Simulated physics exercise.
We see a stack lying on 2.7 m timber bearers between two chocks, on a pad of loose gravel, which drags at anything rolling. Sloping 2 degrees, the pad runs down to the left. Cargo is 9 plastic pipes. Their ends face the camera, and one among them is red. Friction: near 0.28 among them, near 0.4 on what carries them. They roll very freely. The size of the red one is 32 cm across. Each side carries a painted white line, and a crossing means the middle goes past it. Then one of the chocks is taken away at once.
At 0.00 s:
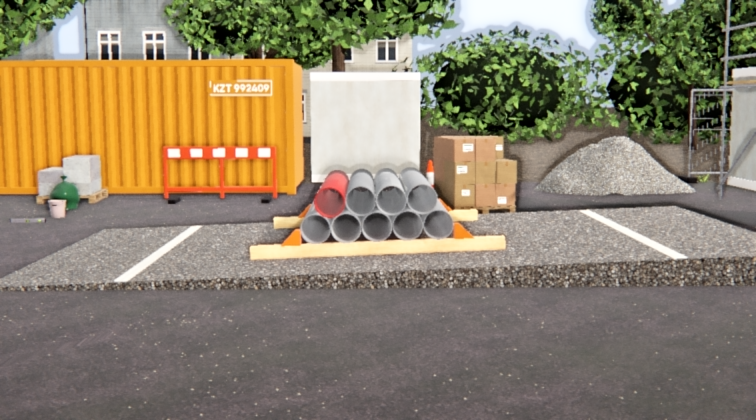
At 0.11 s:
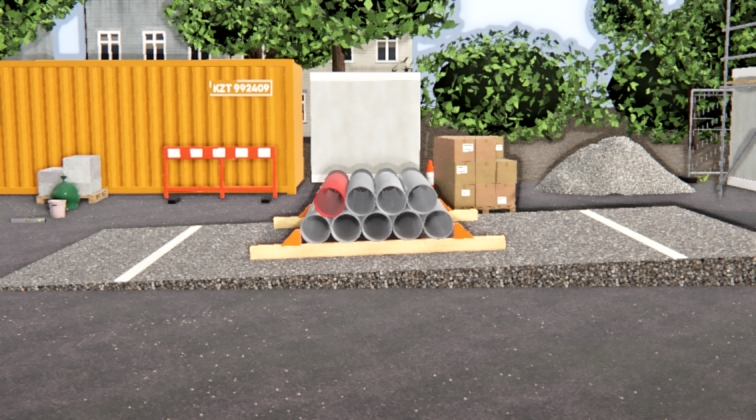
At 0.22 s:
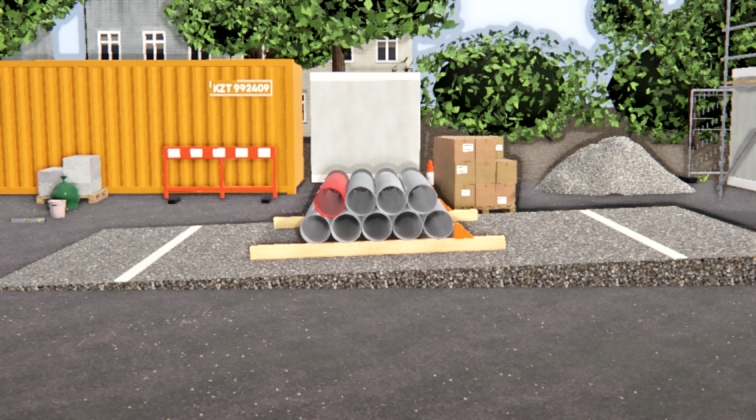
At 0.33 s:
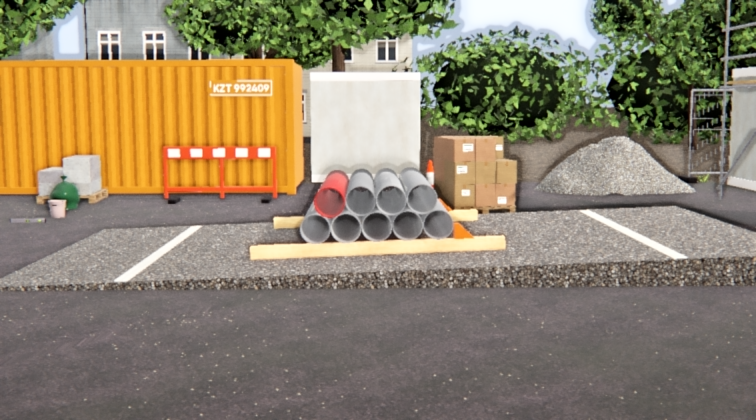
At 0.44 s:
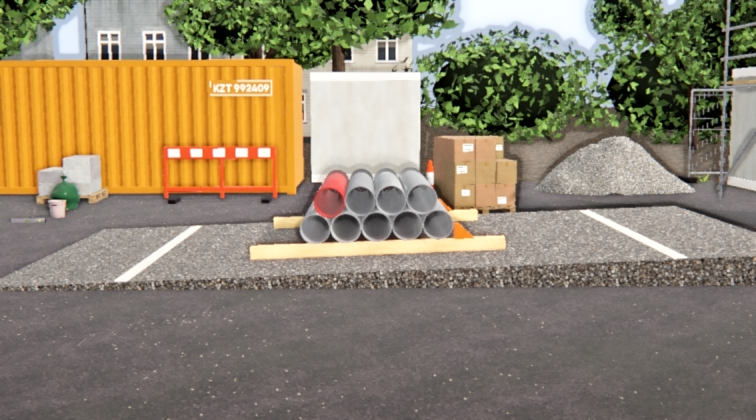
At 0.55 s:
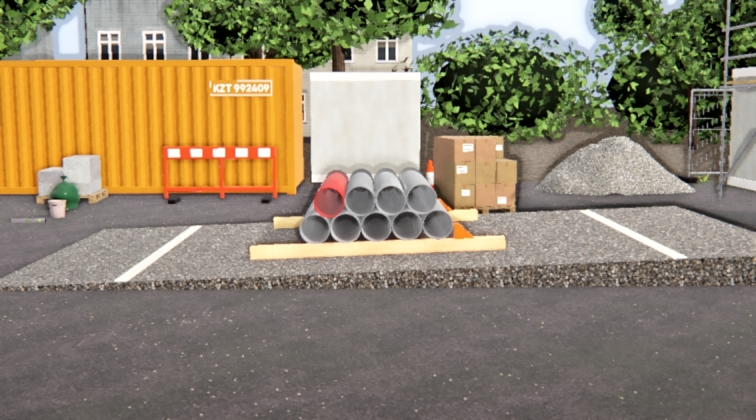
Orange left wedge vanishing from beside a stack of grey pipes and one red pipe on gravel, the pipes staying still.
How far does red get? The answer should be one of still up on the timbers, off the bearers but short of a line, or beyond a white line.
I would say beyond a white line.
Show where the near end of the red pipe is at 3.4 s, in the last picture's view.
(285, 212), roughly.
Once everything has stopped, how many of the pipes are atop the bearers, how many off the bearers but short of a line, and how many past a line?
0 / 5 / 4.
By 1.8 s, red is up on others, 75 cm from the bearers' left end, rolling left; 0 over a line so far.
By 3.4 s, red is up on others, 40 cm from the bearers' left end, rolling left; 0 over a line so far.
By 5.2 s, red is off the bearers, 90 cm short of the left line, rolling left; 1 over a line so far.
By 7.3 s, red is past the left line; 2 over a line so far.
Finally (10.9 s), red is past the left line; 4 over a line so far.
